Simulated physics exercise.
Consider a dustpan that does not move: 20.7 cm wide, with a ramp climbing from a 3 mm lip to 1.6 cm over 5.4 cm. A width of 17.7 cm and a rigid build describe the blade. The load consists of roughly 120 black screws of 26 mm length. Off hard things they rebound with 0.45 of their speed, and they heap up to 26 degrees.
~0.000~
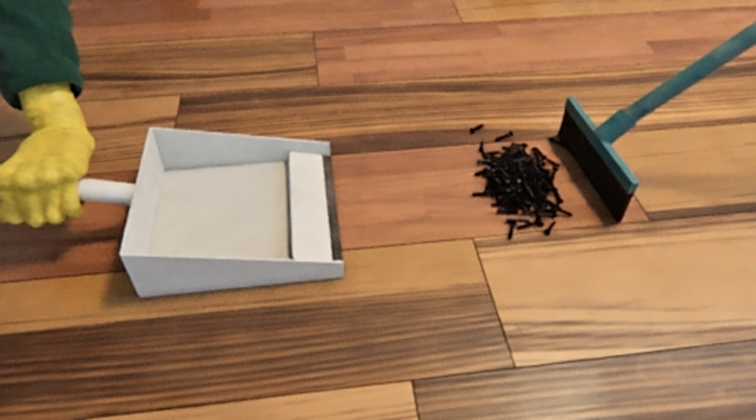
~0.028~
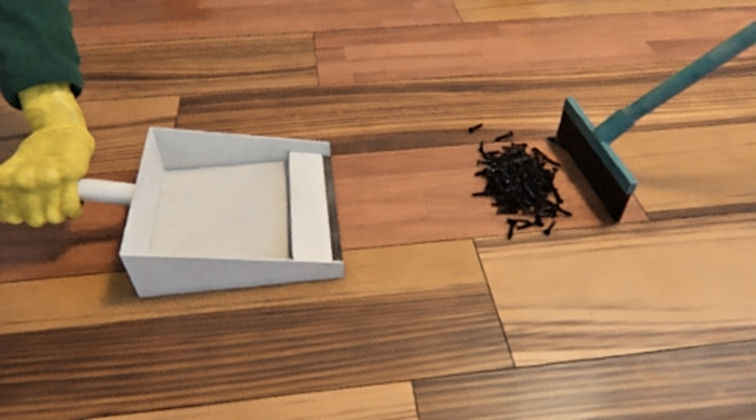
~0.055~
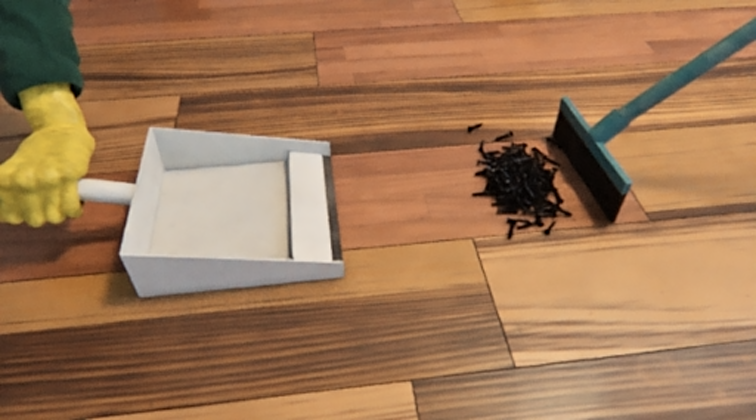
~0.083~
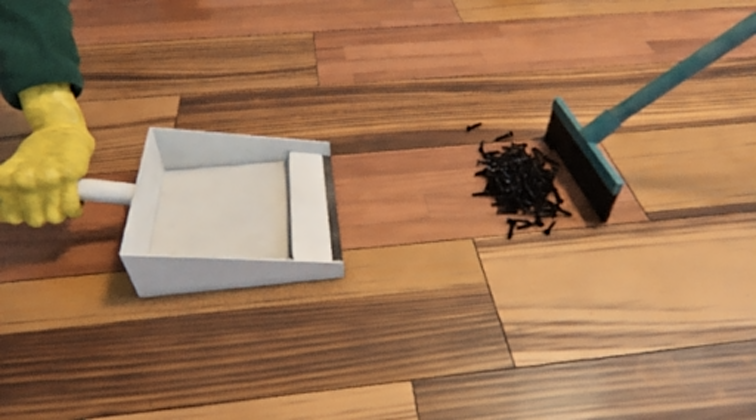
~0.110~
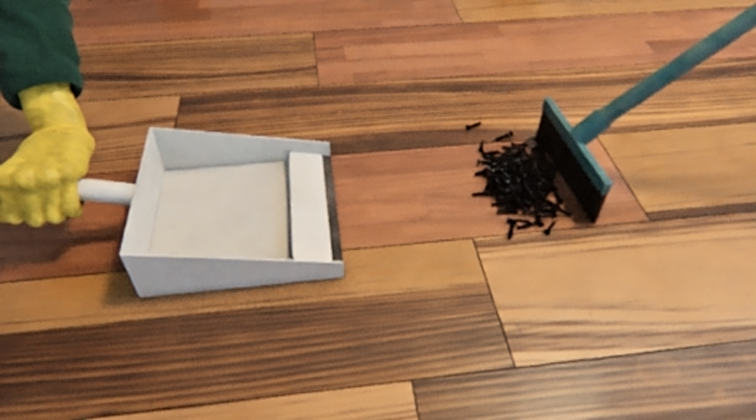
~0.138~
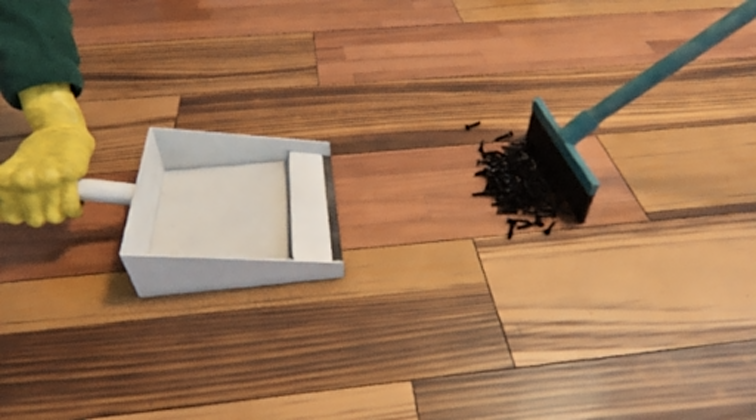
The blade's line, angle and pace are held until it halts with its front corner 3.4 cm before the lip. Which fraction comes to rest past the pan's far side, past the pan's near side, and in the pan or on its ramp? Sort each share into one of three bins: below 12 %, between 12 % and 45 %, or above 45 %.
Far side: Below 12 %; near side: Below 12 %; pan: Between 12 % and 45 %.
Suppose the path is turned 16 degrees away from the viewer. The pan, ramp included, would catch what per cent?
My guess is some 0 percent.
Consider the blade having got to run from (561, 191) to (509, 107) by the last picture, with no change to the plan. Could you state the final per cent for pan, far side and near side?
Per cent by place - pan 35, far side 10, near side 5.
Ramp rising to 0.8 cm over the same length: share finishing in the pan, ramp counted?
It would be roughly 15 percent.
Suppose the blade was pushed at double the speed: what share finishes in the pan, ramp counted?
I'd guess it lands at about 35 per cent.
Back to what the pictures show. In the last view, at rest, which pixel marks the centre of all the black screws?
When it all comes to rest, the middle is near (346, 191).
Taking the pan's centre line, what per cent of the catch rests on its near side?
Some 20 per cent.
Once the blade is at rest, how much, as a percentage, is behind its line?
I'd put it near 15 in a hundred.
Then, at 0.37 s, middle of the blade 17 cm from the lip; 0 % over the lip, far side 5 %, near side 0 %.
Then, at 0.53 s, middle of the blade 8 cm from the lip; 0 % over the lip, far side 5 %, near side 0 %.
Then, at 0.81 s, middle of the blade 4 cm from the lip; 20 % over the lip, far side 5 %, near side 0 %.
In the end, at 1.4 s, far side 5 %, near side 0 %, pan 20 %, in front of the lip or behind the blade 75 %.
